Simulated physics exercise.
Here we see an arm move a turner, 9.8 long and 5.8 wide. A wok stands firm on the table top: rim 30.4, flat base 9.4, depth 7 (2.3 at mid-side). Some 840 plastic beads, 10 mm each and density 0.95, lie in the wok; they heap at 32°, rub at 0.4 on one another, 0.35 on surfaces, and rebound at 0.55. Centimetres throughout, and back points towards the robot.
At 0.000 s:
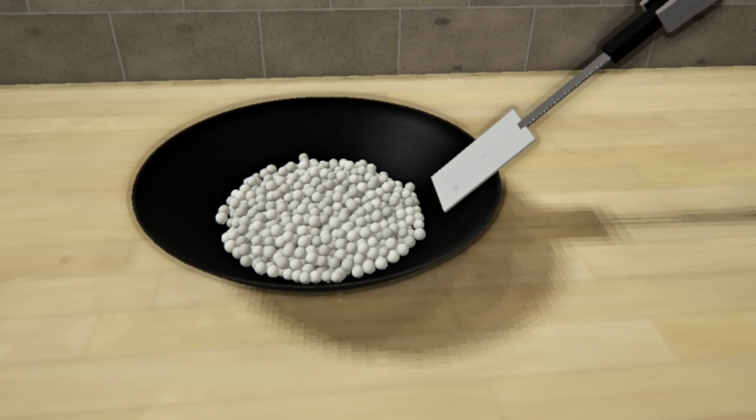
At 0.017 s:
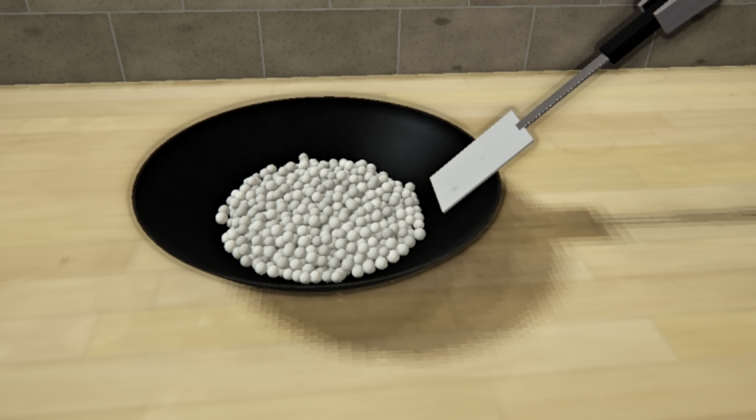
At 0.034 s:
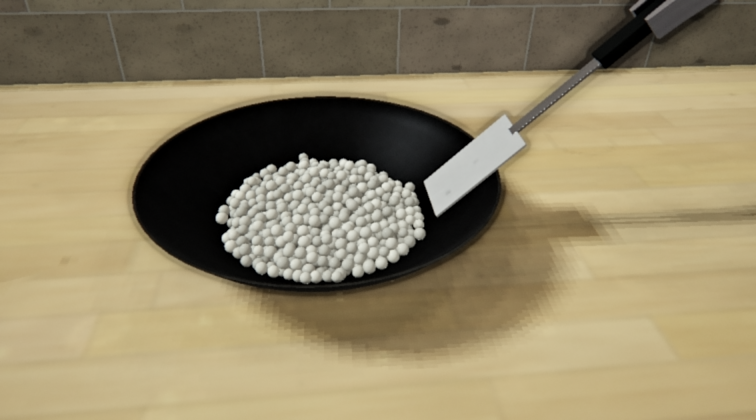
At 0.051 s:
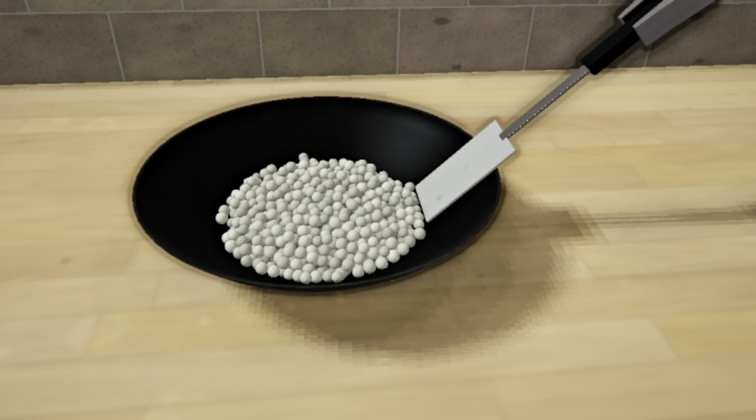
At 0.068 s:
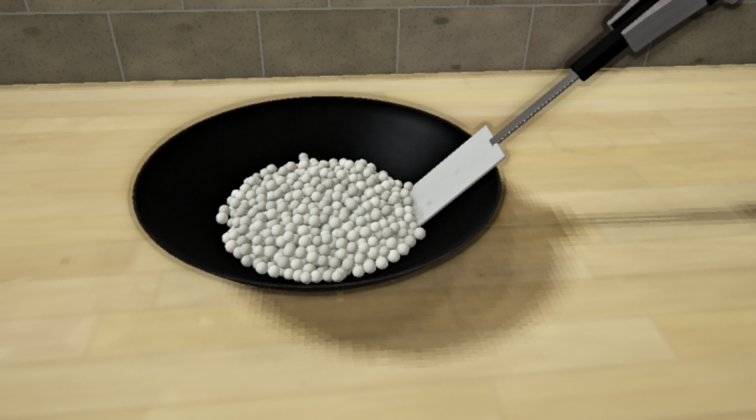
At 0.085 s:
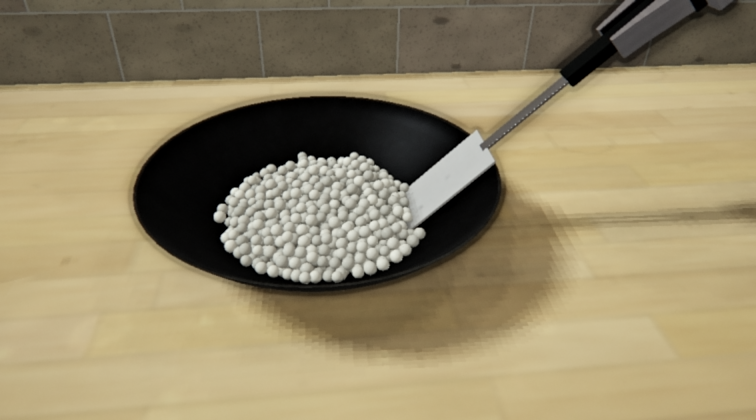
The clip shows a black wok of small whitish beads on a light wooden surface as a turner held by a mechanical arm moves slightly left and down, reaching the pile's right edge and nudging the beads a little.
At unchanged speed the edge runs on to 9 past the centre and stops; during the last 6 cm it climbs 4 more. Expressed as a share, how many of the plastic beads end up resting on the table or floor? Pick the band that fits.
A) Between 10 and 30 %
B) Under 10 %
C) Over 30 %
Under 10 % (B).
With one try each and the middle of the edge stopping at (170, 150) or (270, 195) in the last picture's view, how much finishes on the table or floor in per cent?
Roughly 15 and 0 per cent.
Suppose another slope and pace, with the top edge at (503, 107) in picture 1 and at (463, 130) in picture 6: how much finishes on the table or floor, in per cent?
5 %.
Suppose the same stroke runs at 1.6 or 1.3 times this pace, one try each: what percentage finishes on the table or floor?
Roughly 15 percent for the first try, 10 percent for the second.
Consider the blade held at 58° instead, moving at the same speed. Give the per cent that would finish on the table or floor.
Then roughly 5 percent.
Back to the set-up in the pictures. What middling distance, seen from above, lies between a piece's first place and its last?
Roughly 3 cm.
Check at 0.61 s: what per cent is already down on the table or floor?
Some 0 per cent.
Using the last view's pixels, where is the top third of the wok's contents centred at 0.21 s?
Roughly at pixel (284, 204).
After 0.21 s, sloping 44°, highest piece 5 above the table; 836 in the wok.
After 0.34 s, sloping 44°, highest piece 7 above the table; 836 in the wok.
After 0.61 s, sloping 44°, highest piece 8 above the table; 819 in the wok, 9 on the table or floor, 8 on the blade or in flight.
After 1.66 s, sloping 44°, highest piece 8 above the table; 818 in the wok, 18 on the table or floor.
In the end, 818 in the wok, 18 on the table or floor. That is 2 % on the table or floor.
